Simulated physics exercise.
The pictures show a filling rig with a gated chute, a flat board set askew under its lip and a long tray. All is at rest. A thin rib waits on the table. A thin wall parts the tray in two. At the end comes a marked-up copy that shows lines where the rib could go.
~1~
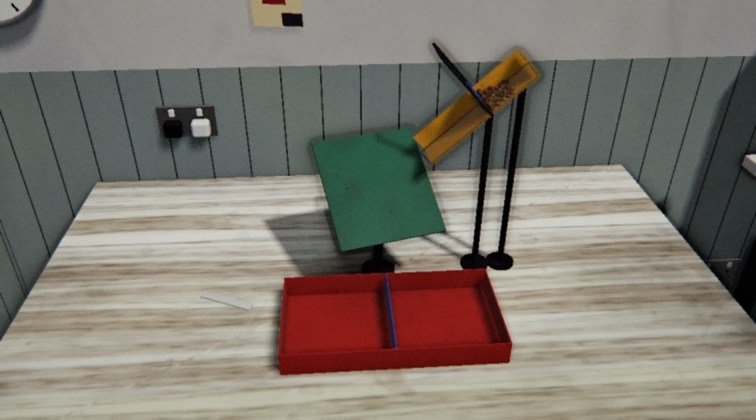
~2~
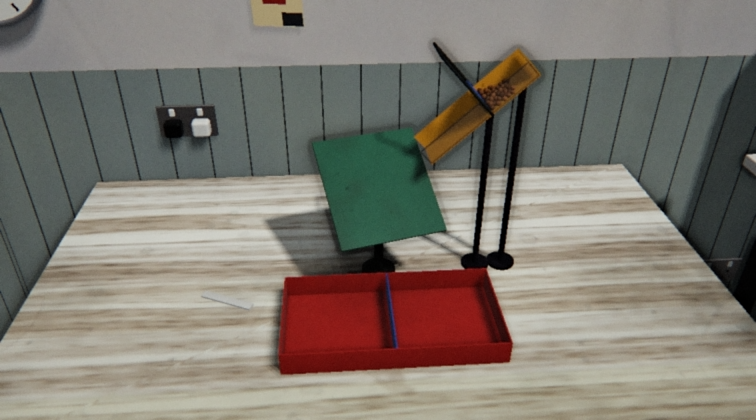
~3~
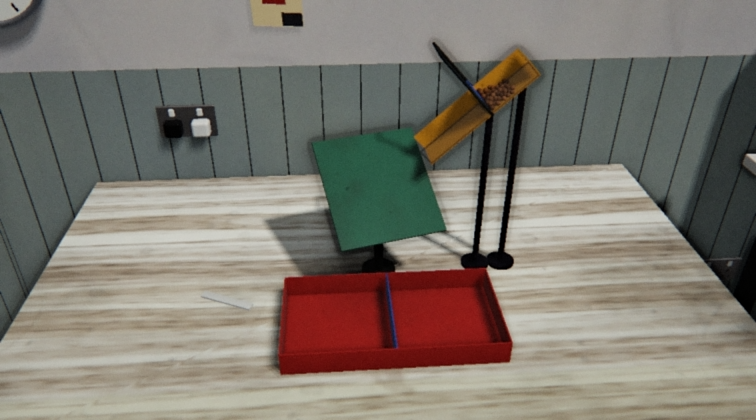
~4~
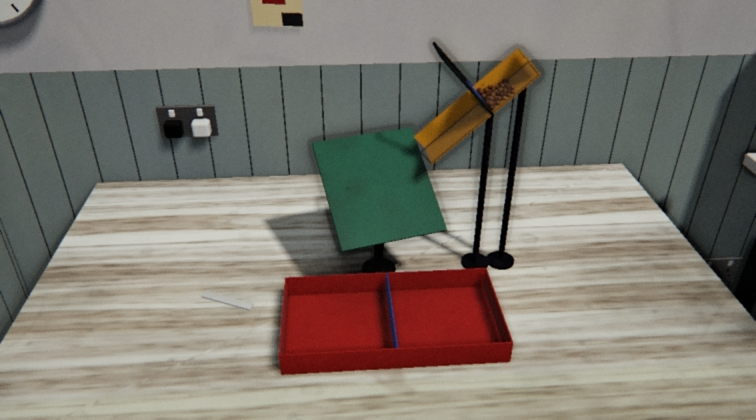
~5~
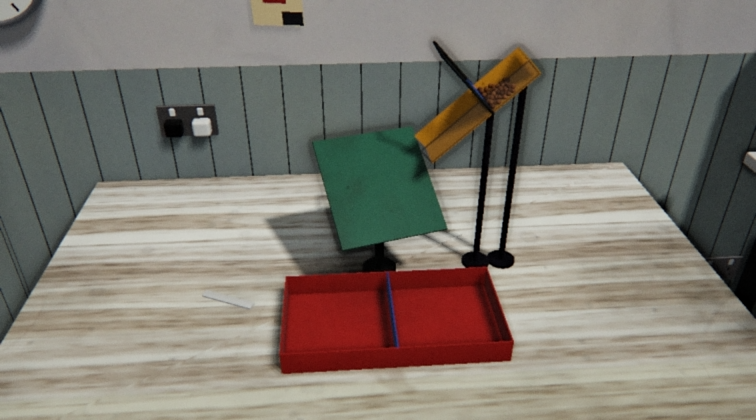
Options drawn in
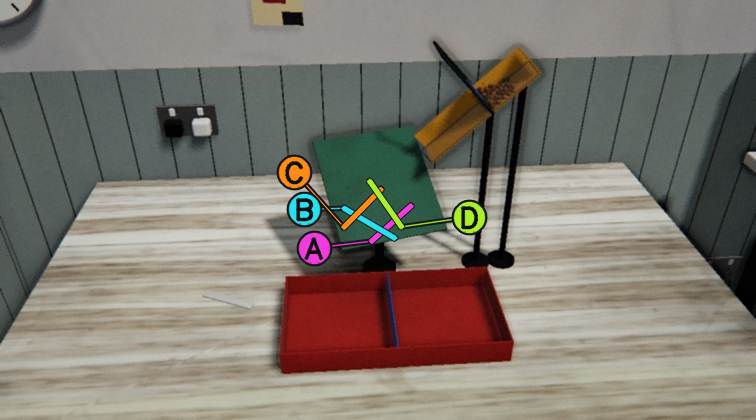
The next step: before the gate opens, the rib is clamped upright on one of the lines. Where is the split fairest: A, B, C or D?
Line C.
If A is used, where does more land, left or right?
More lands on the left.
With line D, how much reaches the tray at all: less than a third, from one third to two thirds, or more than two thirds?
Line D gives more than two thirds.
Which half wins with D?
The right half.
On the marked copy, line A from (411, 205) to (371, 241); line B from (344, 208) to (394, 238); line C from (380, 189) to (343, 227); line D from (369, 181) to (401, 226).
Choosing A, of what is caught, nearly all in the left half, a small part in the right.
Choosing B, of what is caught, a small part in the left half, nearly all in the right.
Choosing C, of what is caught, about two thirds in the left half, about a third in the right.
Choosing D, of what is caught, a small part in the left half, nearly all in the right.
